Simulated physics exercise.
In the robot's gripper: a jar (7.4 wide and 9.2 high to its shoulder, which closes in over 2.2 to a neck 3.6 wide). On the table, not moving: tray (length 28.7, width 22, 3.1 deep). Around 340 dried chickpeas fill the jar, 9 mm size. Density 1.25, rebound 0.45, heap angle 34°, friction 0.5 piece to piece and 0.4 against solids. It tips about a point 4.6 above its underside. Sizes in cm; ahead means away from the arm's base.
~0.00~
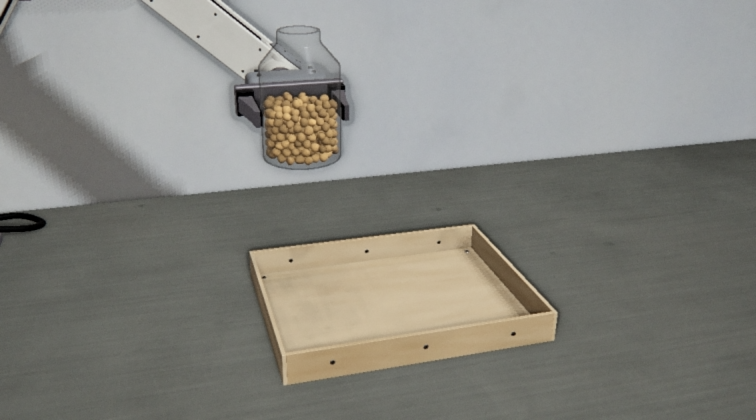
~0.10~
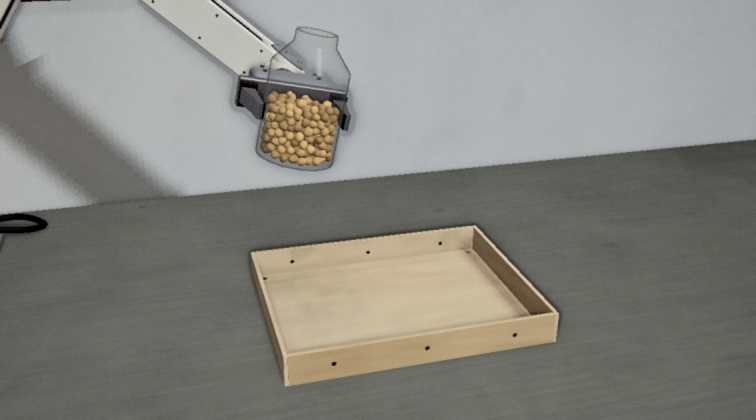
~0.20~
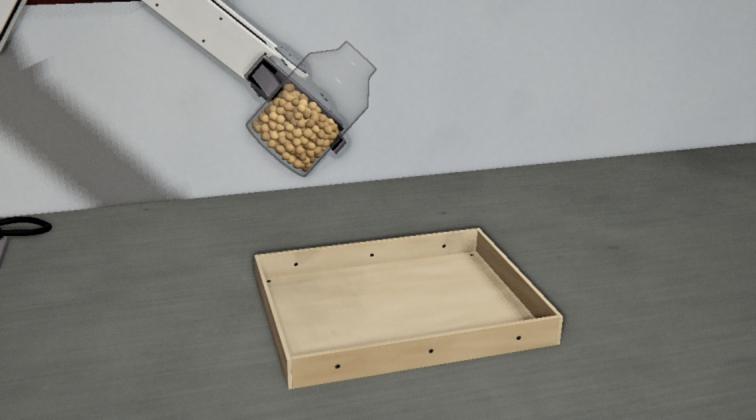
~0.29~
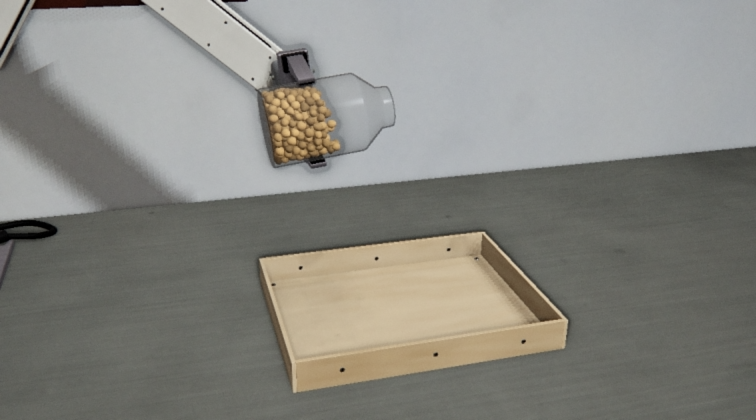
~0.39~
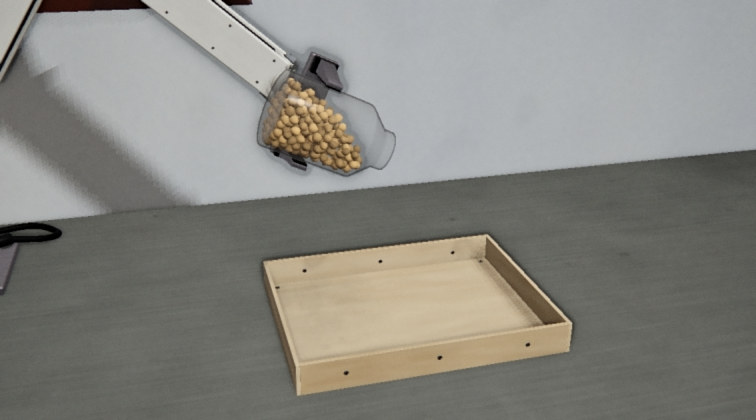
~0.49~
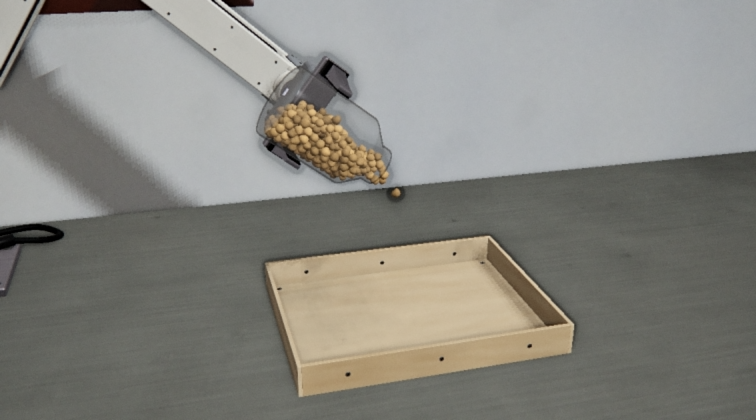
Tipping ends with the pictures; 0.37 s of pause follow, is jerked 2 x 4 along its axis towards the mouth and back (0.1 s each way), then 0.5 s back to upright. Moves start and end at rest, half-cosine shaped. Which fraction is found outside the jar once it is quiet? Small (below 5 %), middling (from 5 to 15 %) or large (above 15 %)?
Answer: Large; above 15 % of the dried chickpeas finish outside the jar.
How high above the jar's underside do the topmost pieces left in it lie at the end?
Some 5.5 cm.
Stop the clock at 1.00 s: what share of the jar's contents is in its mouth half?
About 90 per cent.
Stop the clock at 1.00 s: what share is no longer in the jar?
Near 20 per cent so far.
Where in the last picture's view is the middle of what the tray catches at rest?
Near (454, 304).
After 1.00 s, tipped 128°, highest piece 23 above the table; 275 in the jar, 57 in the tray, 4 in flight or on a rim.
After 1.51 s, tipped 66°, highest piece 27 above the table; 232 in the jar, 96 in the tray, 8 in flight or on a rim.
After 1.96 s, upright, highest piece 25 above the table; 230 in the jar, 105 in the tray, 1 on the table or floor.
After 2.66 s, upright, highest piece 25 above the table; 230 in the jar, 105 in the tray, 1 on the table or floor.
At rest, 230 in the jar, 105 in the tray, 1 on the table or floor. That is 32 % outside the jar.
